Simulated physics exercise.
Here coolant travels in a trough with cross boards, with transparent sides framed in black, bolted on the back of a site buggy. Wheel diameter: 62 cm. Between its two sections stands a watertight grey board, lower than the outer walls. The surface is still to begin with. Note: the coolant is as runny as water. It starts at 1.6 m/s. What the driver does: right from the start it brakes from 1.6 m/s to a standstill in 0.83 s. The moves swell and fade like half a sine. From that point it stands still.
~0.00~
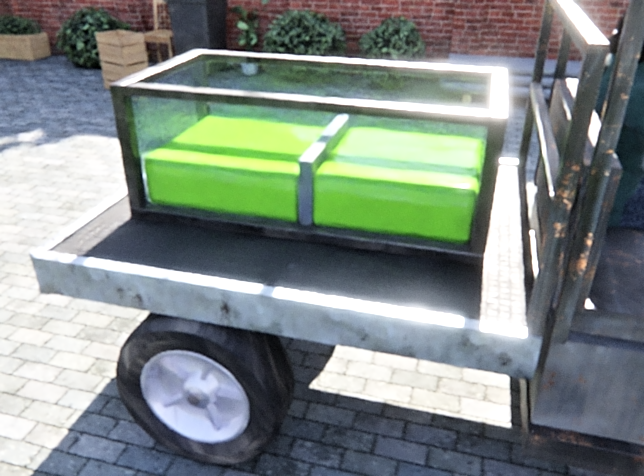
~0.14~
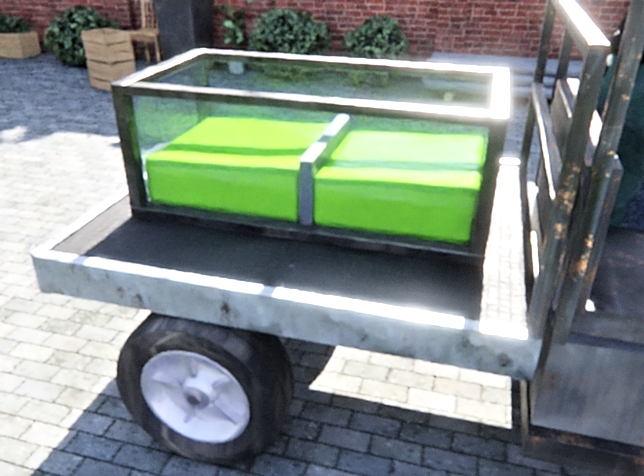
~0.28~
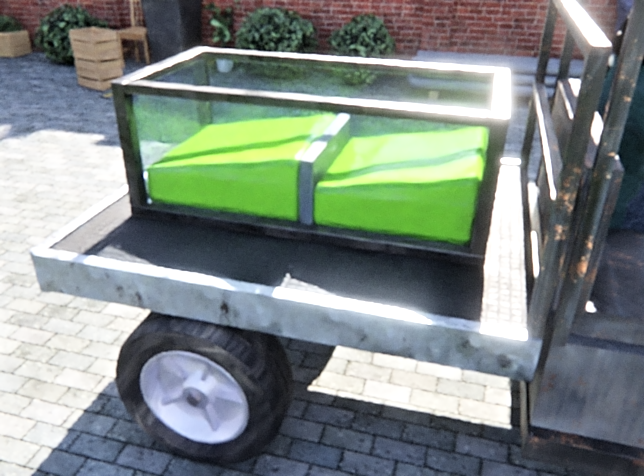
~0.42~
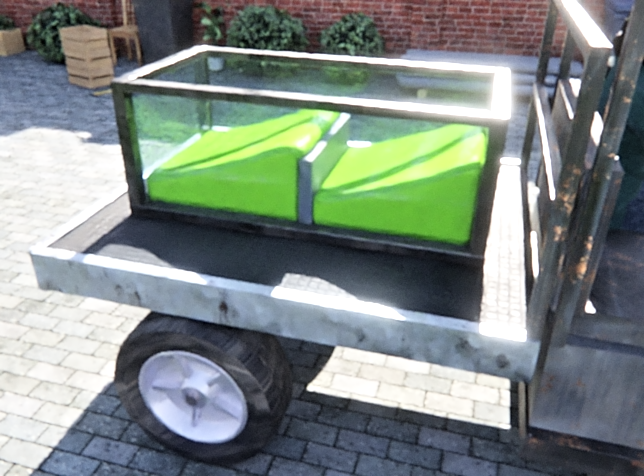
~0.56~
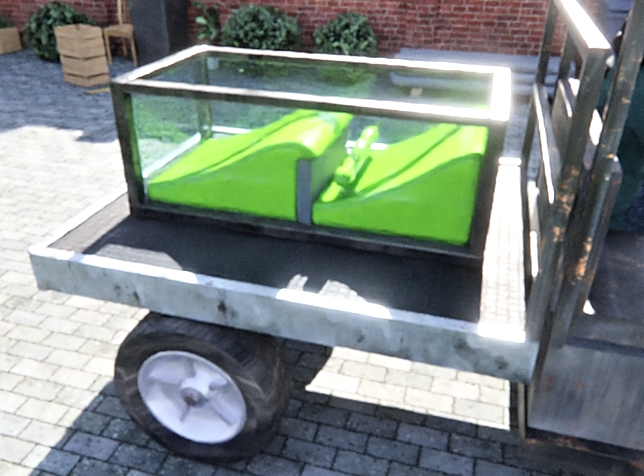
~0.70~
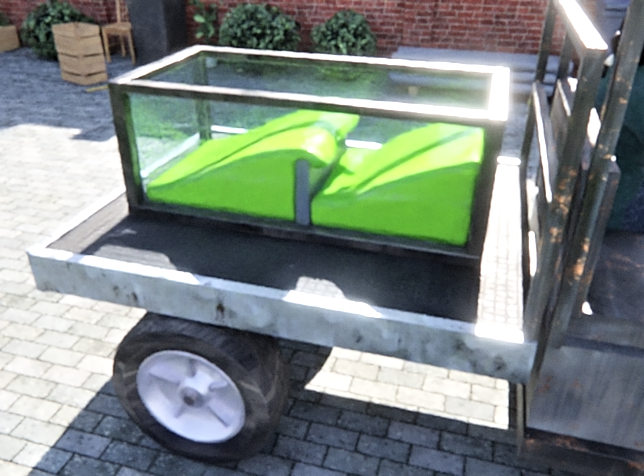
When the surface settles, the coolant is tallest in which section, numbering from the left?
I would say the second one.
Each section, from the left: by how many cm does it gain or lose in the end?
Going from the left, it's 2 down and then 2 up.
Then, 1.10 s in, the sections hold 17, 21 cm, left to right.
Then, 1.50 s in, the sections hold 18, 21 cm, left to right.
Then, 2.00 s in, the sections hold 18, 21 cm, left to right.
Then, 3.82 s in, the sections hold 18, 21 cm, left to right.
